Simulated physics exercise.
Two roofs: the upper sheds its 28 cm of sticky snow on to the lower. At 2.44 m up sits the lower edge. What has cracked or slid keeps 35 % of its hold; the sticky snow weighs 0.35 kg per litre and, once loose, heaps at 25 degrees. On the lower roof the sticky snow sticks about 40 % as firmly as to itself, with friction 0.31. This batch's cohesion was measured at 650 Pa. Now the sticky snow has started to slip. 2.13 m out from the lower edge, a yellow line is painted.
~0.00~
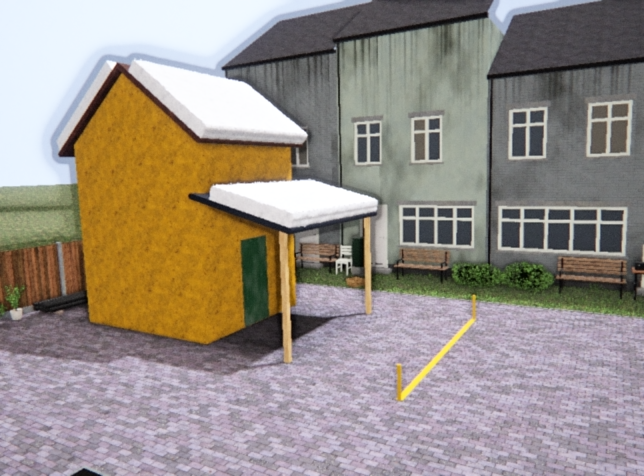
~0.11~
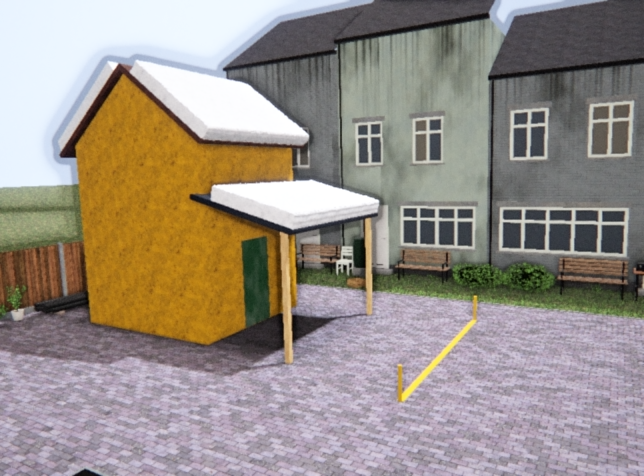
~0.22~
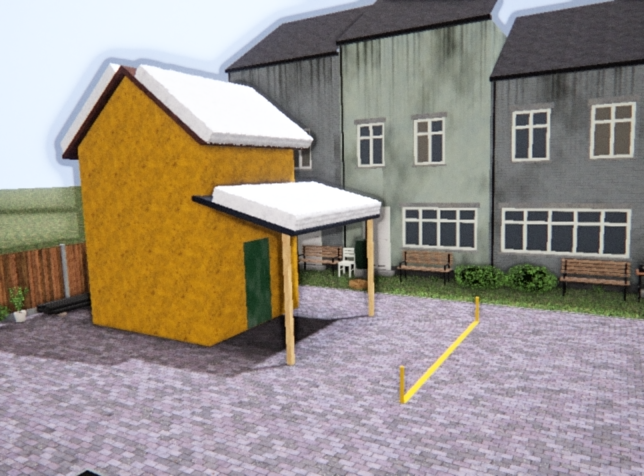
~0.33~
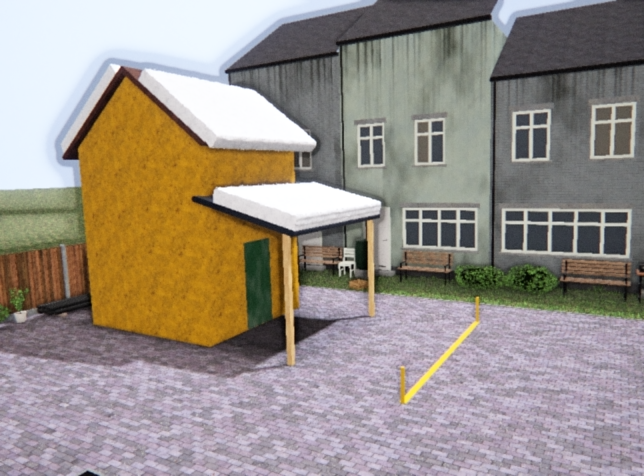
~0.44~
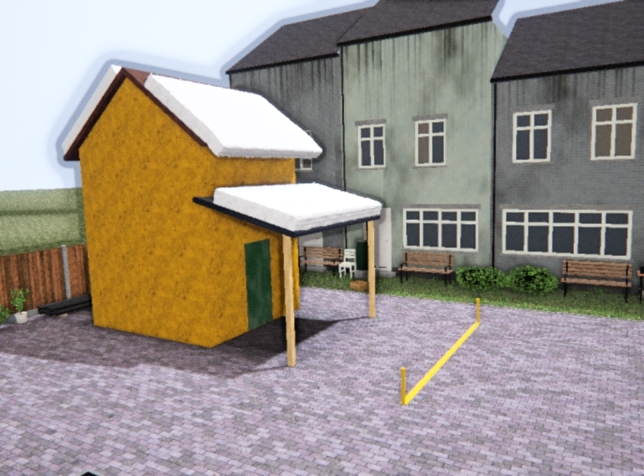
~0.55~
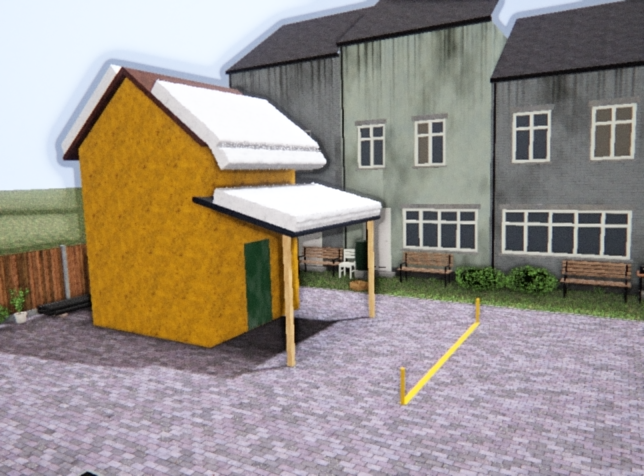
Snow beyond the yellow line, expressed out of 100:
About 24 out of 100.
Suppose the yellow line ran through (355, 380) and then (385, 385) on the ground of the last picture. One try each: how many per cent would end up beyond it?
I'd say near 50 percent the first time, near 35 percent the second.
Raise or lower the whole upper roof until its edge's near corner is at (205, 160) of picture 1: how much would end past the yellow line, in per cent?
Roughly 8 per cent.
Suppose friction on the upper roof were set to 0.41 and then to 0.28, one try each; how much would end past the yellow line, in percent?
I'd expect around 10 percent, then around 16 percent.
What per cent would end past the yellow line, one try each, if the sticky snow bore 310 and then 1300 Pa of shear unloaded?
Result: 30 % for the first case, 4 % for the second.
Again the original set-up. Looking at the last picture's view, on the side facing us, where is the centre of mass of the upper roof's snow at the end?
Look around (370, 351) on the near face.
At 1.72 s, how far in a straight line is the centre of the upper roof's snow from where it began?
I'd say close to 4.0 m.
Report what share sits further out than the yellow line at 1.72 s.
Roughly 0 per cent.
After 1.09 s, none is below the lower edge and 0 % is past the line.
After 1.72 s, 30 % is below the lower edge and 0 % is past the line.
After 2.36 s, 62 % is below the lower edge and 21 % is past the line.
After 3.00 s, 72 % is below the lower edge and 24 % is past the line.
After 4.00 s, at the end, 74 % is below the lower edge and 24 % is past the line.
